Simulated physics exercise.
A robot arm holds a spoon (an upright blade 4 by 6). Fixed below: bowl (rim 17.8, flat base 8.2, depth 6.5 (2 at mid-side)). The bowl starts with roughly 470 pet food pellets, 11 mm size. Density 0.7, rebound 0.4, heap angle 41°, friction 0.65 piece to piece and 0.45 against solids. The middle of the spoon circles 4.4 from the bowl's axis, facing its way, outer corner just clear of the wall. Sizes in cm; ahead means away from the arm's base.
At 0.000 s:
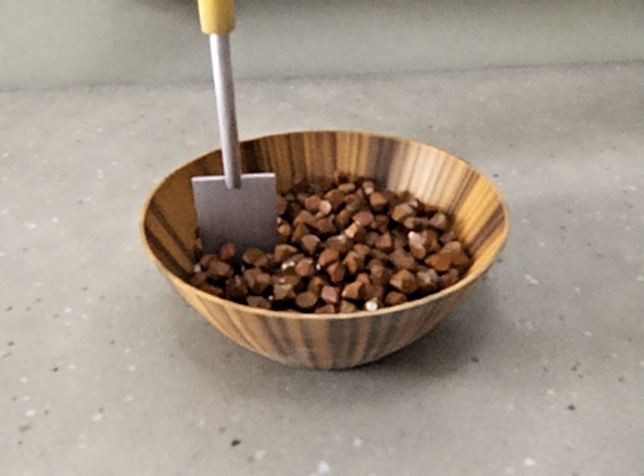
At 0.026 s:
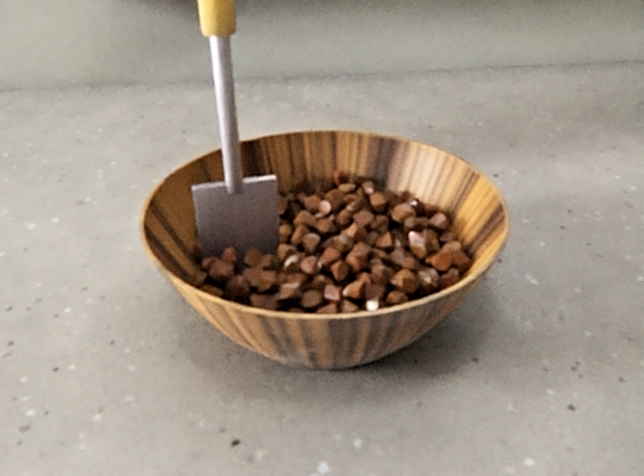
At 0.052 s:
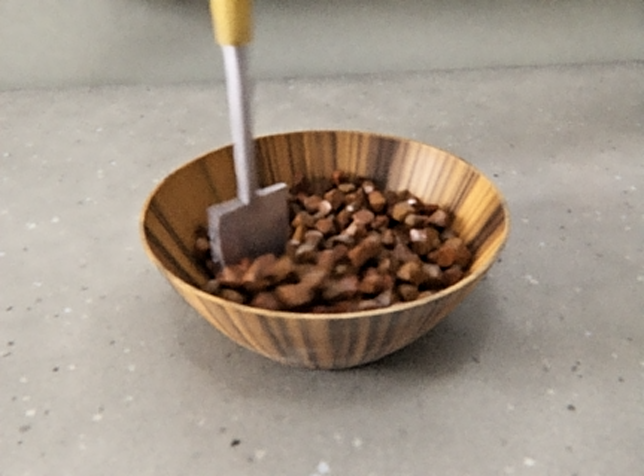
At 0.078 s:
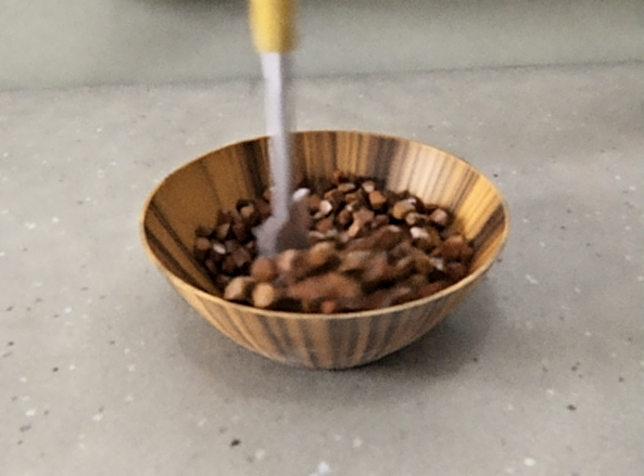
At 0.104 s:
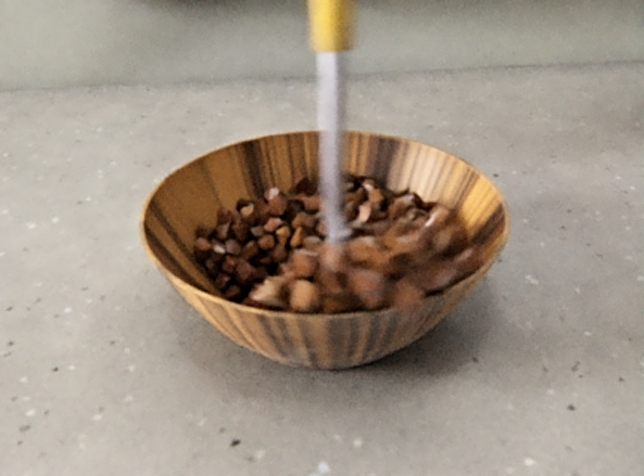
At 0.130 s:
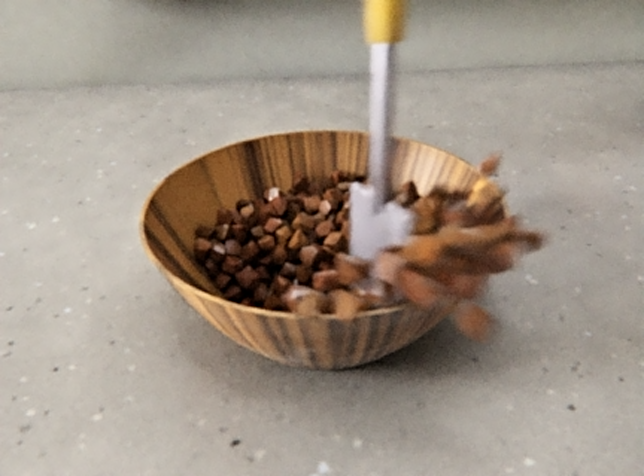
A flat metal blade with a yellow handle starts at the left side of a striped wooden bowl of brown pellets, then sweeps right through them, pushing the pellets into a mound and sending some over the right rim.
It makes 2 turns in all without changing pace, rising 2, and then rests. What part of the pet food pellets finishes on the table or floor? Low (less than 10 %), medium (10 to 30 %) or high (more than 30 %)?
Answer: High; more than 30 % of the pet food pellets finish on the table or floor.
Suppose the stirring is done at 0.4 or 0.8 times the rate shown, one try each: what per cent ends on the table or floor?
About 20 and 40 per cent.
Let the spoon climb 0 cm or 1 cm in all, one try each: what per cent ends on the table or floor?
Some 60 and 50 per cent.
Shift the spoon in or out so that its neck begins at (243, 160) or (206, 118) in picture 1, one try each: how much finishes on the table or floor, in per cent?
Some 45 and 20 per cent.
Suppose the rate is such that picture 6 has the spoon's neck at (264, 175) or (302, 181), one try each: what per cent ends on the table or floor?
Some 20 and 30 per cent.
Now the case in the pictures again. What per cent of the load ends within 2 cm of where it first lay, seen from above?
Some 15 per cent.
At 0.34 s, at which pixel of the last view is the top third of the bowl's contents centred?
Around (213, 236).
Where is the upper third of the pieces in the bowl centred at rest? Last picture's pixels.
Near (339, 255).
After 0.34 s, 351° round, highest piece 12 above the table; 310 in the bowl, 64 on the table or floor, 92 in flight or on the tool.
After 0.56 s, 222° round, highest piece 15 above the table; 259 in the bowl, 188 on the table or floor, 19 in flight or on the tool.
After 0.87 s, 0° round, highest piece 5 above the table; 256 in the bowl, 210 on the table or floor.
After 1.57 s, 0° round, highest piece 5 above the table; 256 in the bowl, 210 on the table or floor.
At rest, 256 in the bowl, 210 on the table or floor. That is 45 % on the table or floor.
